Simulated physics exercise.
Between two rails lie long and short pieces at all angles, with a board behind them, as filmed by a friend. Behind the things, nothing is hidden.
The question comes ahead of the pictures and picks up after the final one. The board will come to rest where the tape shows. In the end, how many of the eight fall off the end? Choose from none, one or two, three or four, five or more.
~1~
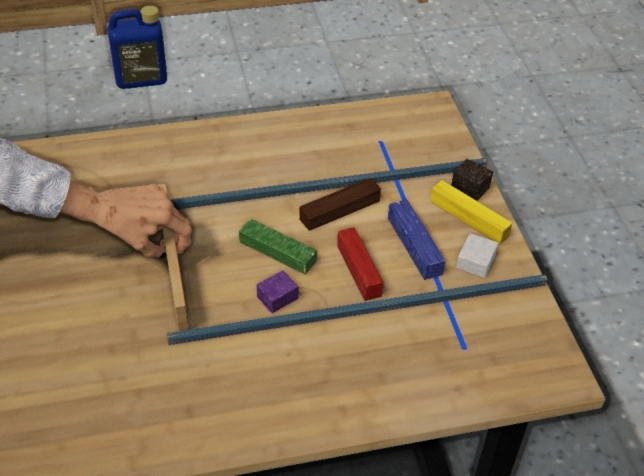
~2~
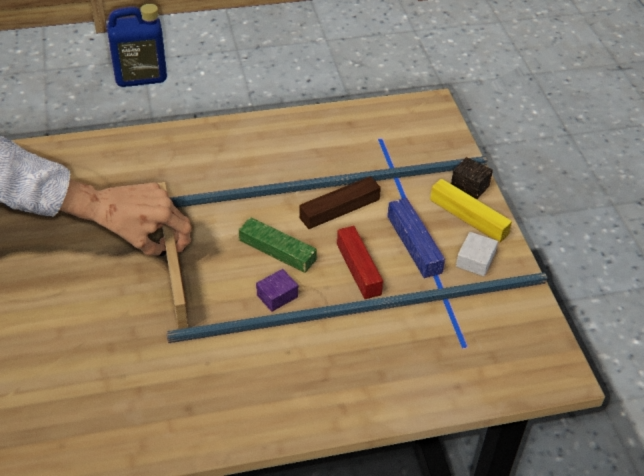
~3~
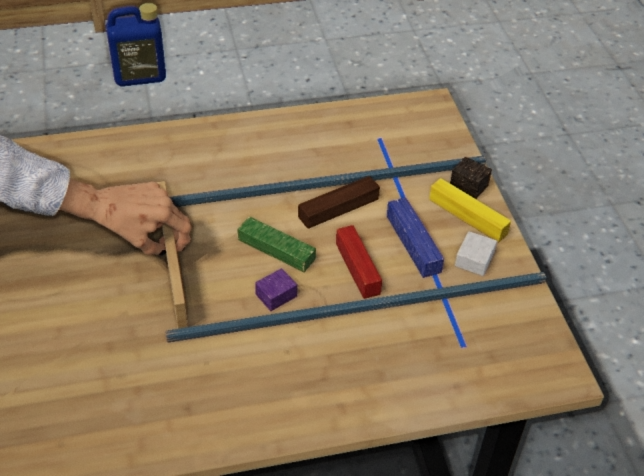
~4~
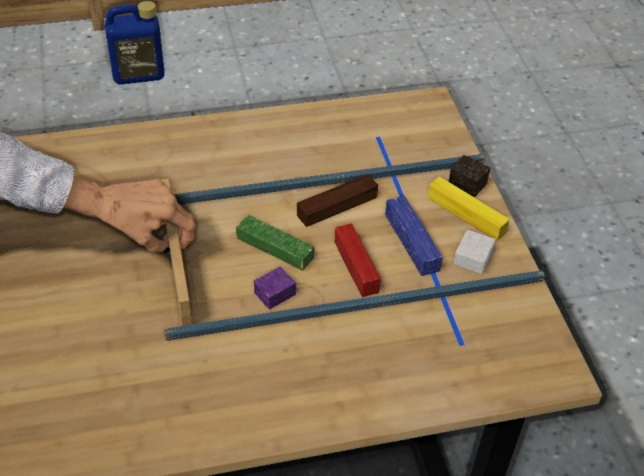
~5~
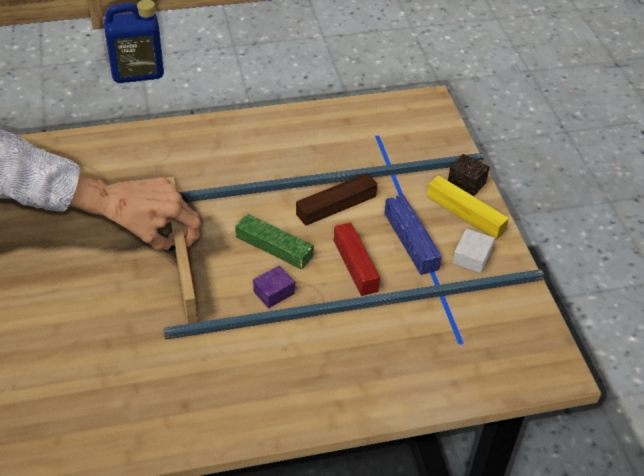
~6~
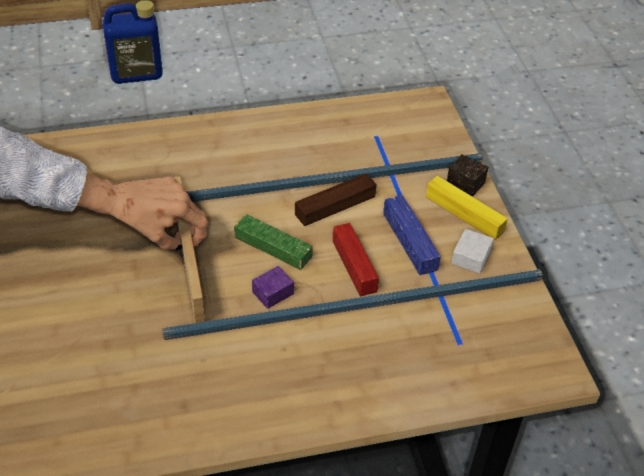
Final count: None.
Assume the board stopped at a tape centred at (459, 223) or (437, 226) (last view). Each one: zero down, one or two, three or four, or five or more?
Three or four, then three or four.
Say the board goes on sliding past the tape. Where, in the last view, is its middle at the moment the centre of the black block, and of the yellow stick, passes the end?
First one: Around (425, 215). Other one: Around (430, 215).
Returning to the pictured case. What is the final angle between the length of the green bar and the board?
Some 0 degrees.
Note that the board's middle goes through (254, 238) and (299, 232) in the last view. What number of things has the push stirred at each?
Up to then 2, and up to the other point 3.
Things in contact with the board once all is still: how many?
2 in contact.
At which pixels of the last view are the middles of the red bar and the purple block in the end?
The red bar ends at (461, 242) and the purple block at (448, 266).
Early on, none off yet; black block at rest near (467, 175); yellow stick at rest near (466, 207); white block at rest near (473, 251).
A while later, none off yet; black block moving near (476, 177); yellow stick moving near (470, 209); white block travelled a little near (487, 247).
Finally, the number that fall off is zero.
